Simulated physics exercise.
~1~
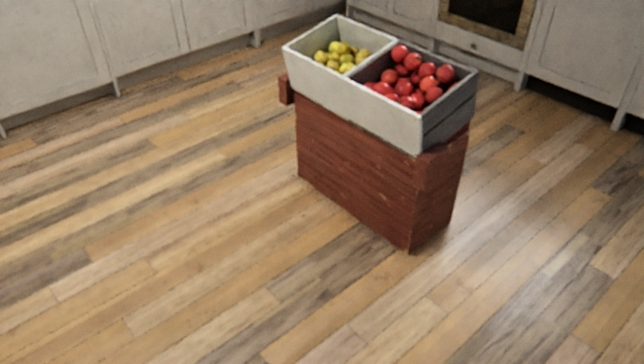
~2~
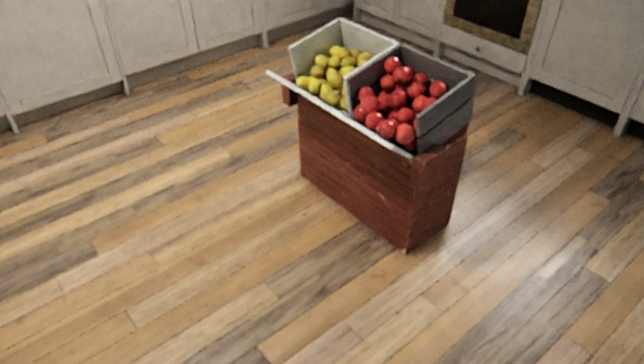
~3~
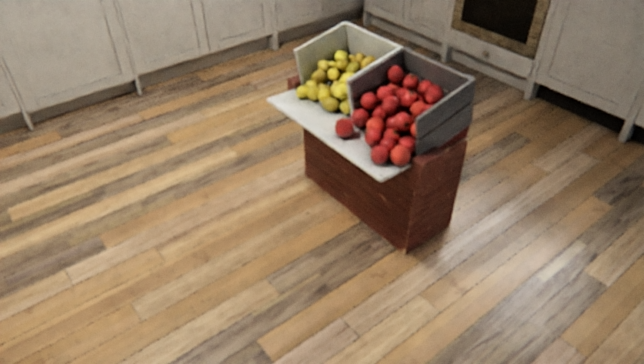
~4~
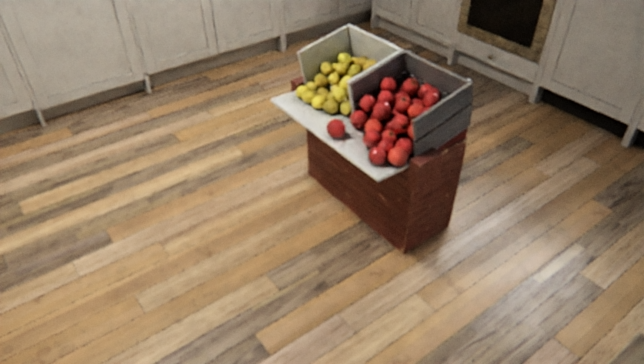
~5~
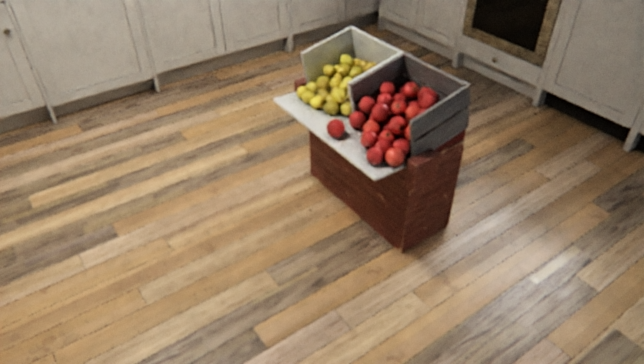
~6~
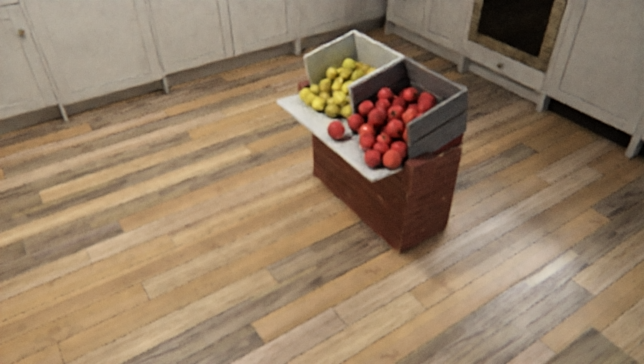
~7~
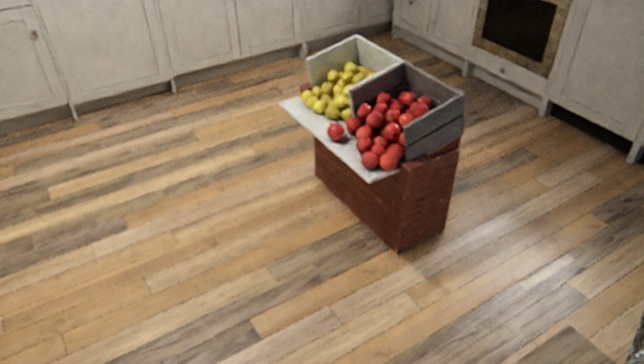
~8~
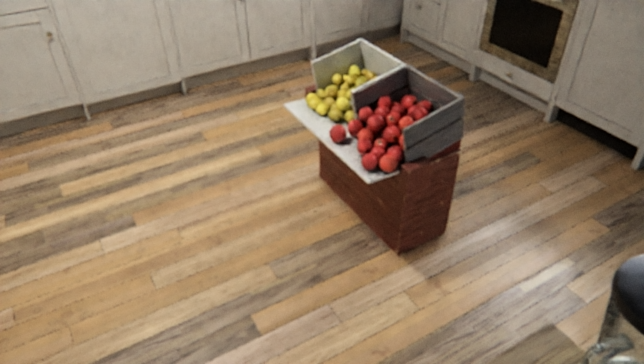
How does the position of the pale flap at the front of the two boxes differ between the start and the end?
At the start the flap leans up against the front of the boxes, closing them in. By the end it lies on its side, folded down and outward like a shelf.
